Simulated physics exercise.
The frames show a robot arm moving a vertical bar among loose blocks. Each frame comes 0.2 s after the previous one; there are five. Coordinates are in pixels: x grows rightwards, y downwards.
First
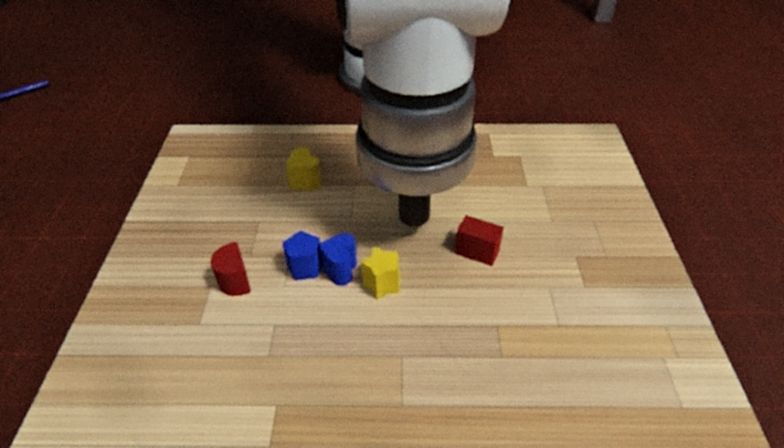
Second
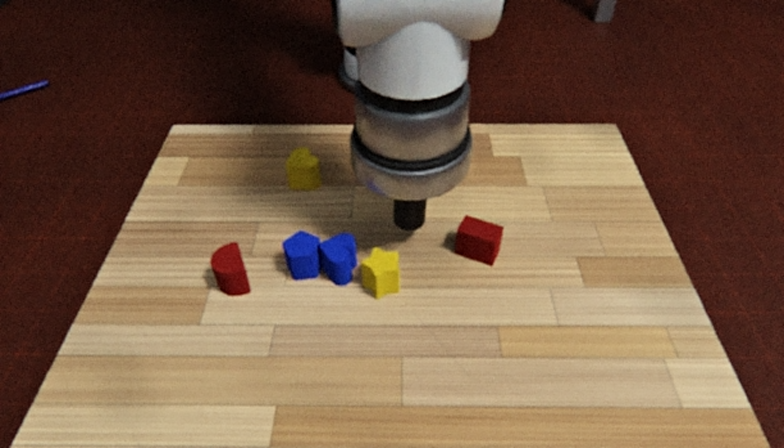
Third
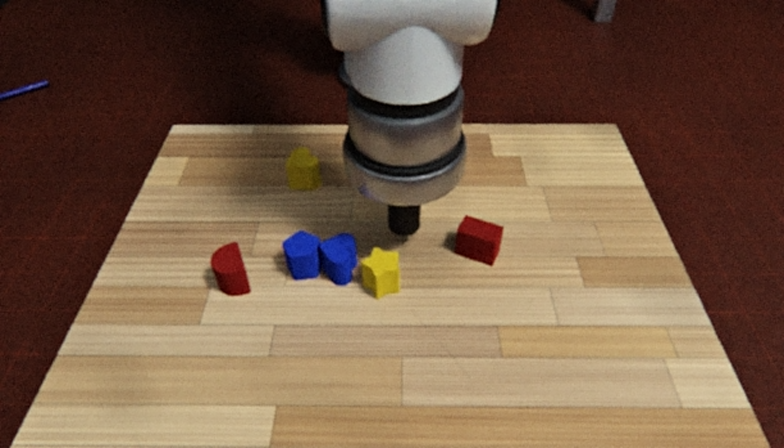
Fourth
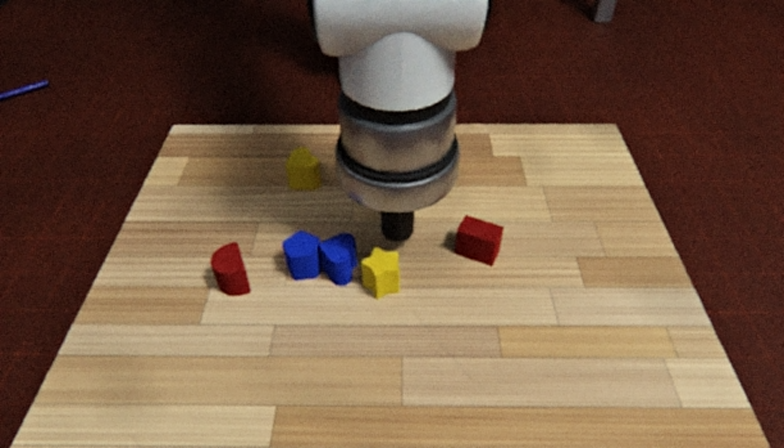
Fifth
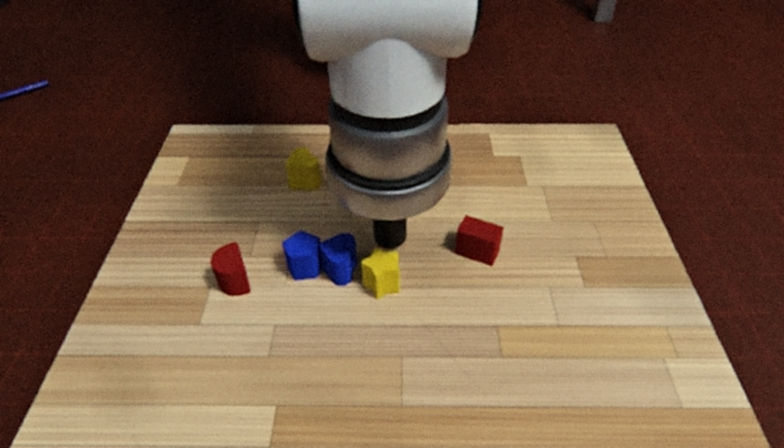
The robot arm moves its dark bar slightly left and forward toward the yellow star-shaped block.
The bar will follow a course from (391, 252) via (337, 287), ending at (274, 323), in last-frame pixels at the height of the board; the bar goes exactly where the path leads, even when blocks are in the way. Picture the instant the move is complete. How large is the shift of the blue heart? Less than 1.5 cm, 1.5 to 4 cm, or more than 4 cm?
It gets moved over 4 cm.
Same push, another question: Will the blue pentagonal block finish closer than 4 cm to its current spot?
Going by the path, yes.
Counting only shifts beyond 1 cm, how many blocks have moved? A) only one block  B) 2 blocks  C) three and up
Letter C.
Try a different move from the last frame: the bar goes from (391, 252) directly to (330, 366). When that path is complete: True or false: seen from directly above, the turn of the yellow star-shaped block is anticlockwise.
My answer: True.
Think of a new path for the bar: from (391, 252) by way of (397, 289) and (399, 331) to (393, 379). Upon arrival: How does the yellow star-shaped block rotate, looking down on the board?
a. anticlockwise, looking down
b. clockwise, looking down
I'll go with b - clockwise, looking down.
The first path, step by step. One third of the way, bar (354, 261); blue pentagonal block (285, 245), turned 20° clockwise; blue heart (319, 255); yellow star-shaped block (374, 271), turned 55° anticlockwise.
Two thirds of the way, bar (313, 284); blue pentagonal block (271, 246), turned 60° clockwise; blue heart (285, 266), turned 10° clockwise; yellow star-shaped block (373, 272), turned 65° anticlockwise.
At the end, bar (270, 309); red D-shaped block in place; blue pentagonal block (269, 245), turned 70° clockwise; blue heart (267, 273), turned 50° clockwise; yellow star-shaped block (373, 272), turned 65° anticlockwise.
